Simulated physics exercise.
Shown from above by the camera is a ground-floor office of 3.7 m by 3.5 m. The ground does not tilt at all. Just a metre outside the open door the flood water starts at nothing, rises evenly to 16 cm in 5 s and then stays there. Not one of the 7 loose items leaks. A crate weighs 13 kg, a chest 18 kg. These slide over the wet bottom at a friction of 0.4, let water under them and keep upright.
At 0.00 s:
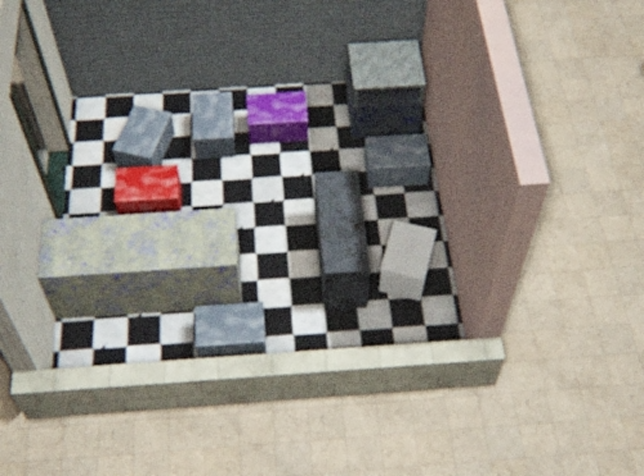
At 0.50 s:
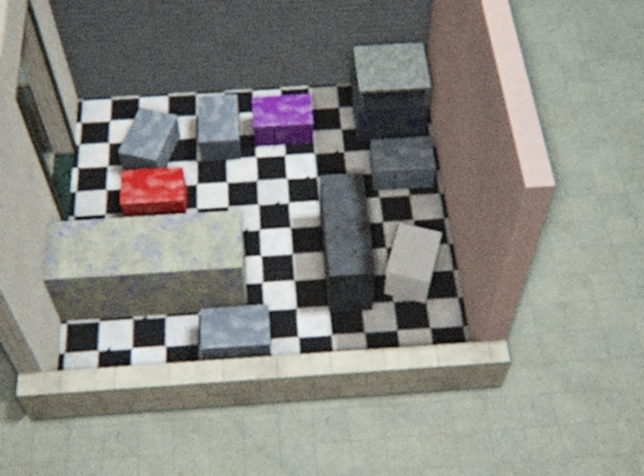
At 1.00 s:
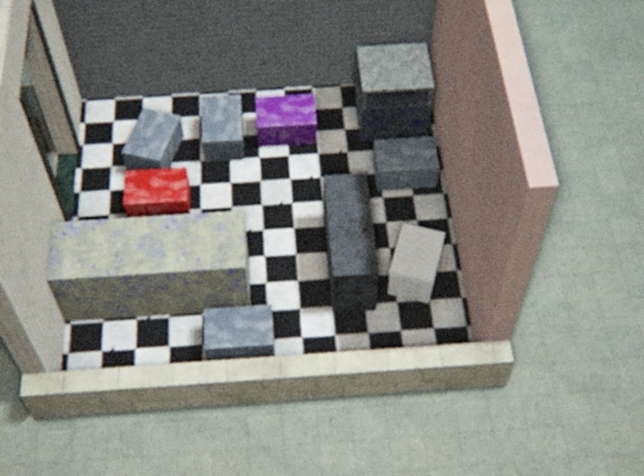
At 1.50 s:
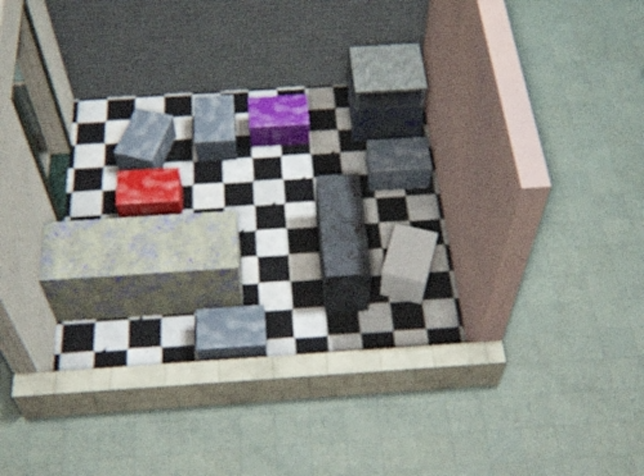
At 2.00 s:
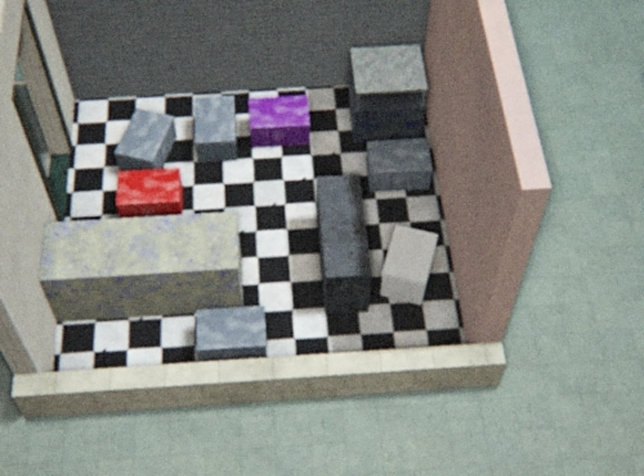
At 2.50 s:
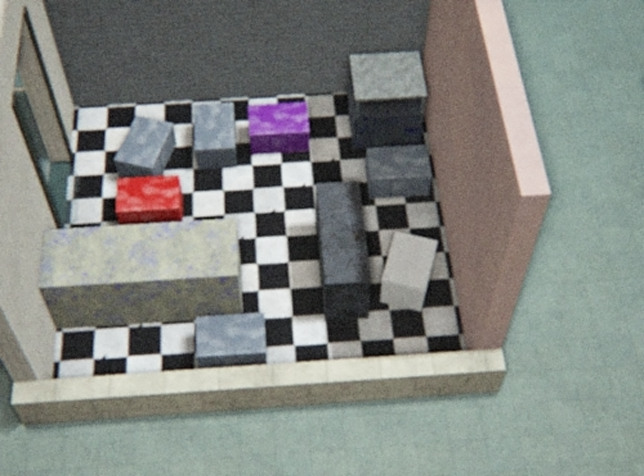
Nothing inside the small checker-floored room moves; the red crate, purple crate and grey blocks keep their places as the view shifts slightly. Outside the walls, the ground starts out beige, then turns grey-green and deepens to a bluish green, while the floor inside stays uncovered.
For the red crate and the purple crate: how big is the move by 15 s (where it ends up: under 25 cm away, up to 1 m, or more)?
By then the red crate covers a big distance and the purple crate creeps a bit.
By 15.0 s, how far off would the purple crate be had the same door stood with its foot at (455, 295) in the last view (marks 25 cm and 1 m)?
Outcome: The purple crate moves only slightly.
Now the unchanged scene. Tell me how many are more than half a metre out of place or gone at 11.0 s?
The answer is 4.
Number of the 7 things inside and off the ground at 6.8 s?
Tally: 0 of them.
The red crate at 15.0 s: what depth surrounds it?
Depth approx. 9 cm.
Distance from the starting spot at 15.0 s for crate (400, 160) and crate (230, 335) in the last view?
They've ended up 150 cm and 80 cm away, in that order.
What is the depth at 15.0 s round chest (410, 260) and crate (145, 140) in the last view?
First about 11 cm, second about 8 cm.
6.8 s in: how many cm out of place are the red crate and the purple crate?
Shifts by then: Around 140 and 0 cm.
After 3.5 s the red crate is near (148, 193), 0.0 m from its start, aground; the purple crate is near (278, 118), 0.0 m from its start, aground; 0 afloat.
After 6.8 s the red crate is near (280, 223), 1.3 m from its start, aground; the purple crate is near (280, 118), 0.0 m from its start, aground; 0 afloat.
After 11.0 s the red crate is near (281, 227), 1.3 m from its start, aground; the purple crate is near (316, 96), 0.5 m from its start, afloat; 4 afloat.
After 15.0 s the red crate is near (269, 290), 1.6 m from its start, afloat; the purple crate is near (329, 105), 0.5 m from its start, afloat; 6 afloat.
